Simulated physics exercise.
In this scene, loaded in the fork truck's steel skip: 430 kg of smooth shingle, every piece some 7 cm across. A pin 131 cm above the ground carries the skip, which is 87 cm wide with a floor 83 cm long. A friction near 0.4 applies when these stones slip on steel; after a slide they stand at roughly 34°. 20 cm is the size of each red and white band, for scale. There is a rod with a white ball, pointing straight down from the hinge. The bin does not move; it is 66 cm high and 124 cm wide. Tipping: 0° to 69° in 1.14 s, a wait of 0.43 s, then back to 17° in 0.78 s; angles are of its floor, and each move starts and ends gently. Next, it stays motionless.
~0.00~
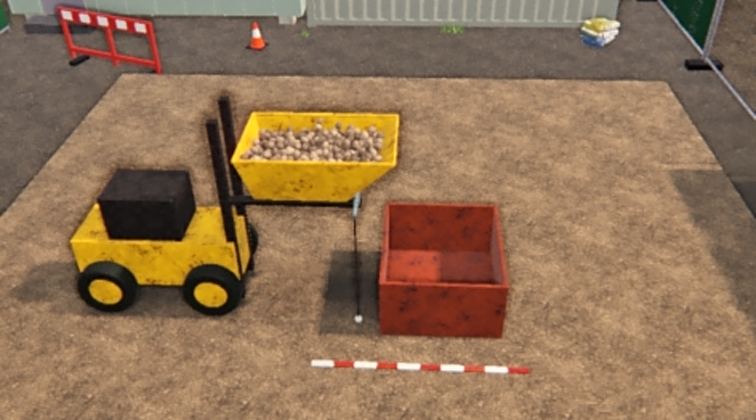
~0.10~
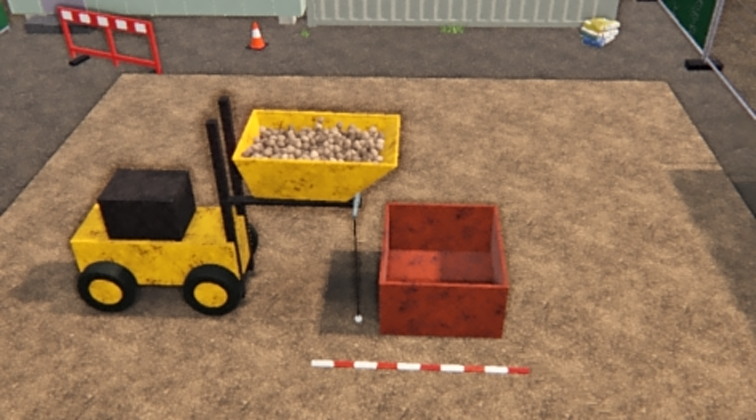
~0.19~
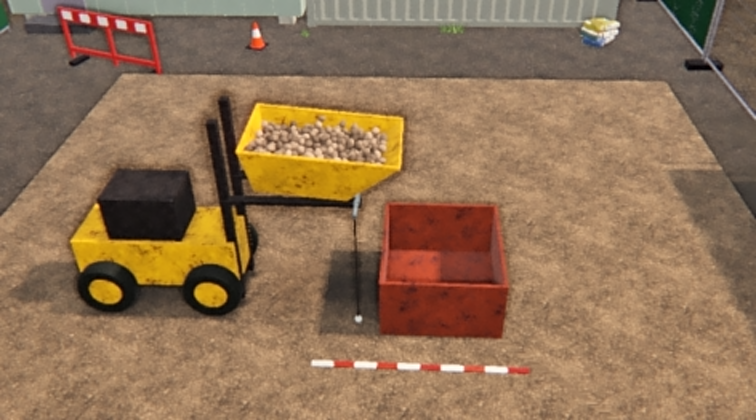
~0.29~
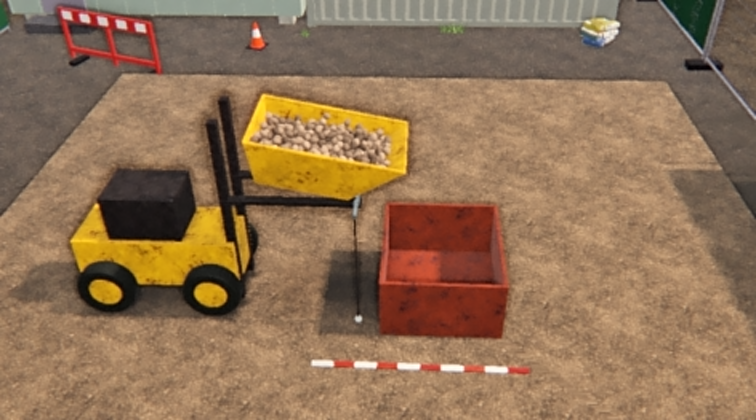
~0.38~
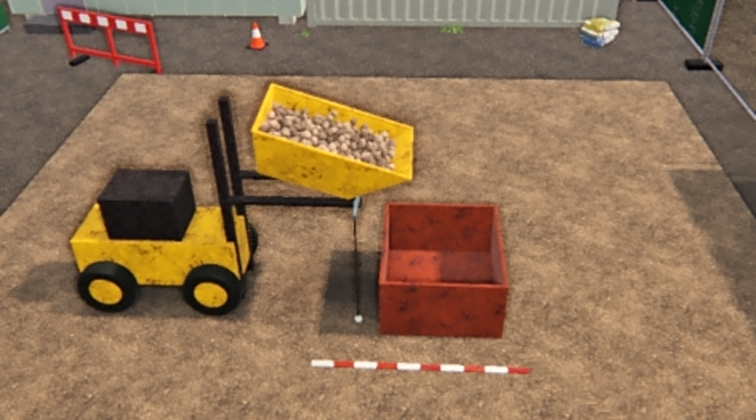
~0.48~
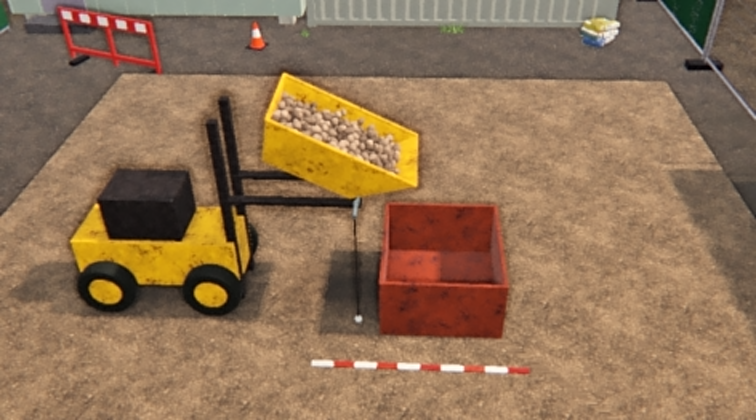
A yellow skip full of pale stones is held up by a yellow and black fork truck on a brown dirt yard, seen from above and to the side. The truck stands at left, an open red bin at centre right, with a red-and-white striped pole in front and a barrier and cone behind. The skip tilts steadily down to the right, its left end rising, while the truck, bin and camera stay still.
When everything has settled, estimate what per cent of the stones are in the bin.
About 95 per cent of the stones finish there.
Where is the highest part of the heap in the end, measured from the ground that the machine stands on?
It rests some 42 cm higher than the ground the machine stands on.
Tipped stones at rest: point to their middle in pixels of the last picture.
Around (460, 282).
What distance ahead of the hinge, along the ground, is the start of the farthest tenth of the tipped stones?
About 130 cm.
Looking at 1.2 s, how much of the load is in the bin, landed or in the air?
Some 30 per cent of the load by that point.
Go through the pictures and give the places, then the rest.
In the first frame, the skip is at 0°, its lip at (394, 165); the top of the load is at (315, 139).
In the second frame, the skip is at 1°, its lip at (396, 166); the top of the load is at (305, 137); the stones move at 0.3 m/s on average.
In the third frame, the skip is at 5°, its lip at (399, 168); the top of the load is at (291, 132); the stones move at 0.5 m/s on average.
In the fourth frame, the skip is at 11°, its lip at (405, 173); the top of the load is at (283, 127); the stones move at 0.7 m/s on average.
In the fifth frame, the skip is at 18°, its lip at (411, 179); the top of the load is at (283, 117); the stones move at 0.8 m/s on average.
In the sixth frame, lip at (416, 186), floor tilted 26°, highest stones at (290, 107); the stones move at 0.9 m/s on average.
After 0.9 s the floor is at 59°; 100 % in the skip; the foremost stones are at (416, 190).
After 1.2 s the floor is at 69°; 70 % in the skip, 30 % in the bin; the foremost stones are at (475, 245).
After 2.8 s the floor is at 17°; 3 % in the skip, 93 % in the bin, 4 % beside or beyond the bin; the foremost stones are at (643, 305).
After 5.2 s the floor is at 17°; 3 % in the skip, 93 % in the bin, 4 % beside or beyond the bin; the foremost stones are at (643, 300).
